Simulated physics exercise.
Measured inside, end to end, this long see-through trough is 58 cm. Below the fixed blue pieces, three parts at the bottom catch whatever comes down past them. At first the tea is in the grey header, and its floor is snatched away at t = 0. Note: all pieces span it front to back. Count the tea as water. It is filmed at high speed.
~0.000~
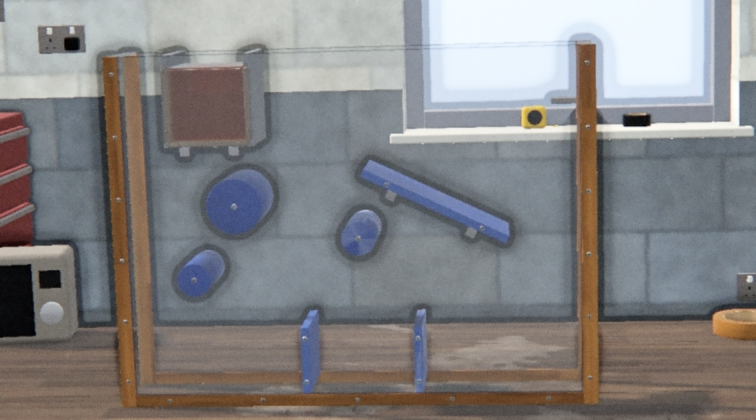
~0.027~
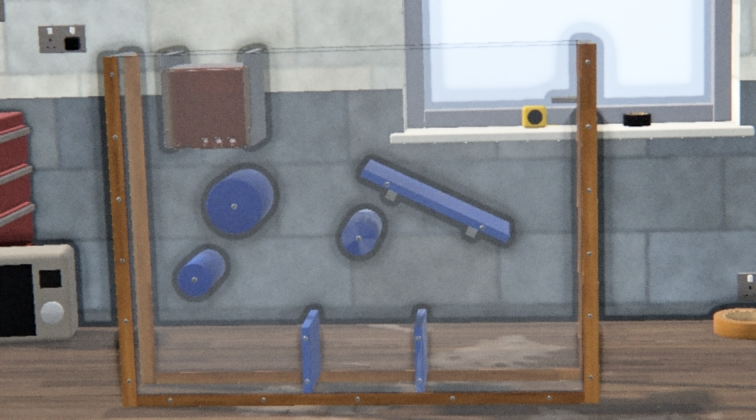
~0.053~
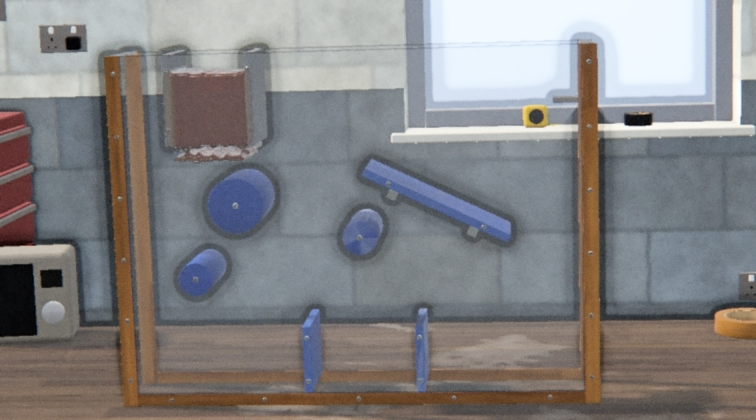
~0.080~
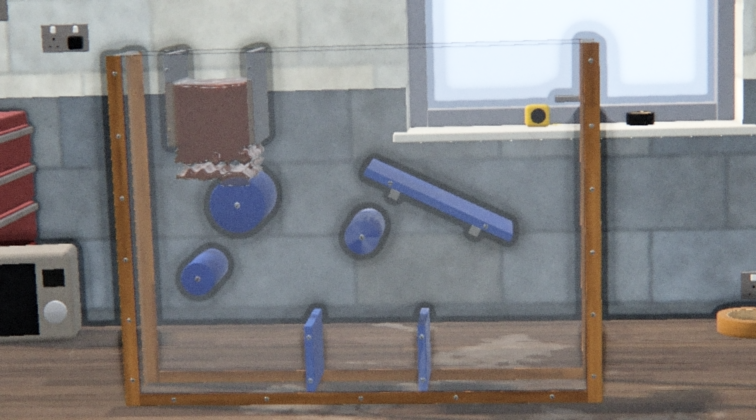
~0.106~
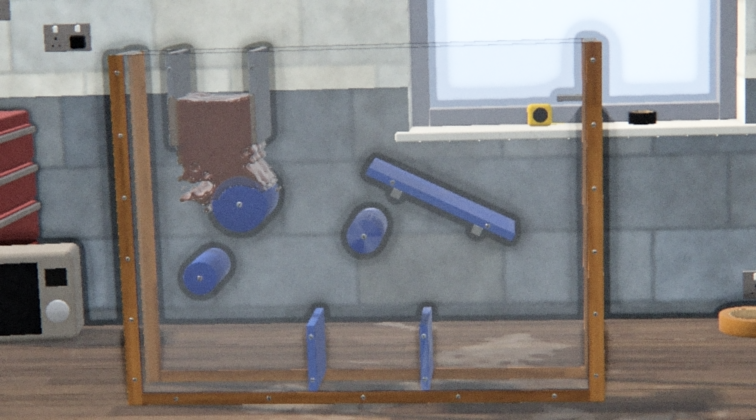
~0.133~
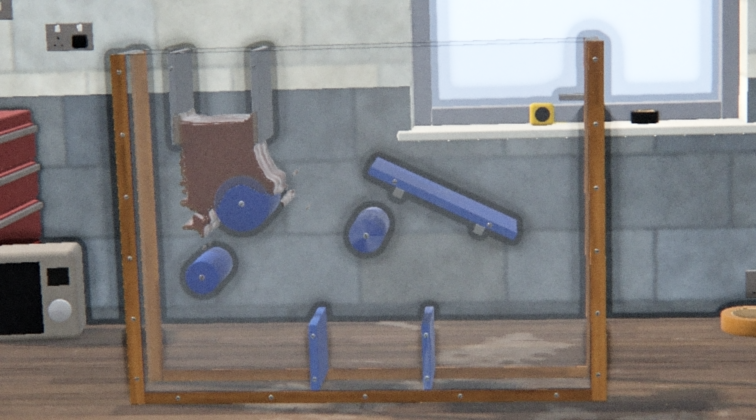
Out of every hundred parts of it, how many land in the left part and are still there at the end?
Roughly 55 out of 100.
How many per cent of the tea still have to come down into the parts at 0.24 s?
Close to 70 in a hundred.
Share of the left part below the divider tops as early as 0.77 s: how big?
58 %.
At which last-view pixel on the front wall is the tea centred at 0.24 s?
Around (217, 277).
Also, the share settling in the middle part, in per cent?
Share at rest: Close to 38 %.
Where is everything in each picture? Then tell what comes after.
In the first frame, bottom of the tea (182, 142); top (227, 69); the piece under the header is centred near (234, 207); divider tops at (305, 329) and (418, 329).
In the second frame, bottom of the tea (196, 149); top (175, 70).
In the third frame, bottom of the tea (198, 161); top (176, 76).
In the fourth frame, bottom of the tea (200, 179); top (246, 84); below the header it spans (176, 152) to (249, 157).
In the fifth frame, bottom of the tea (208, 203); top (246, 100); below the header it spans (179, 169) to (262, 186).
In the sixth frame, bottom of the tea (203, 234); top (248, 121); below the header it spans (182, 191) to (283, 203).
By 0.24 s the parts hold 26, 2 and 0 per cent, with 71 still above them.
By 0.40 s the parts hold 49, 30 and 0 per cent, with 20 still above them.
By 0.77 s the parts hold 57, 37 and 3 per cent, with 3 still above them.
At rest it is 57 per cent left, 39 middle, 4 right.
